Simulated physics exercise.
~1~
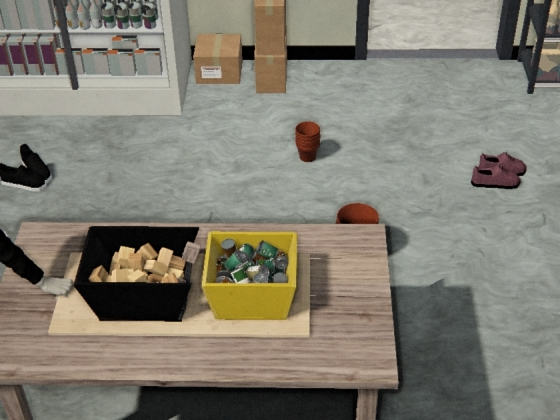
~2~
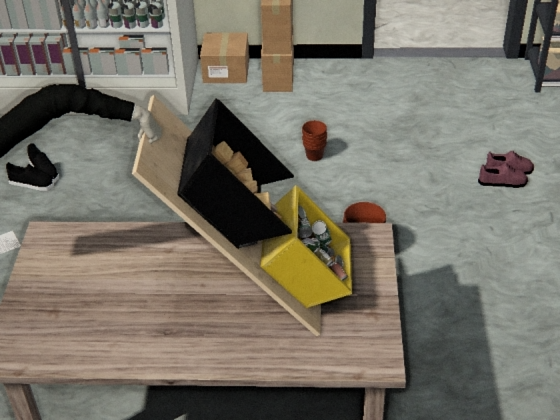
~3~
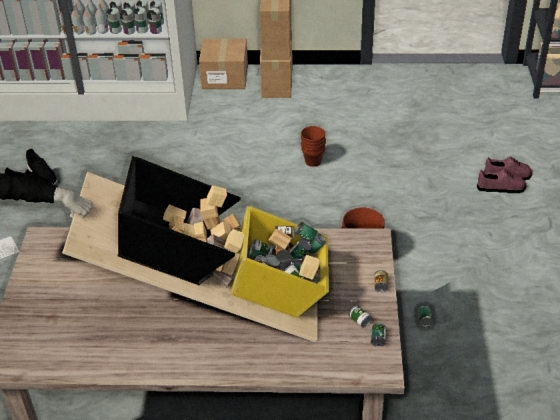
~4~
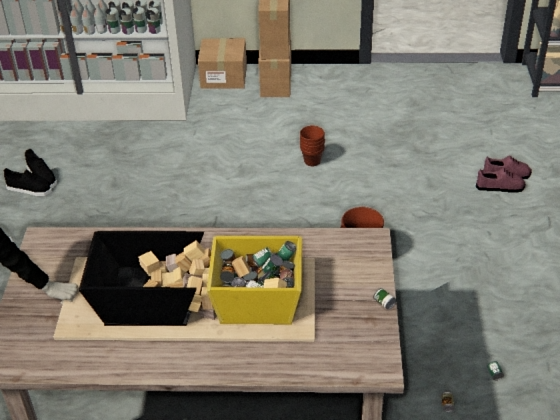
On a table, an arm tips a board, spilling some blocks and tins, then lowers it.
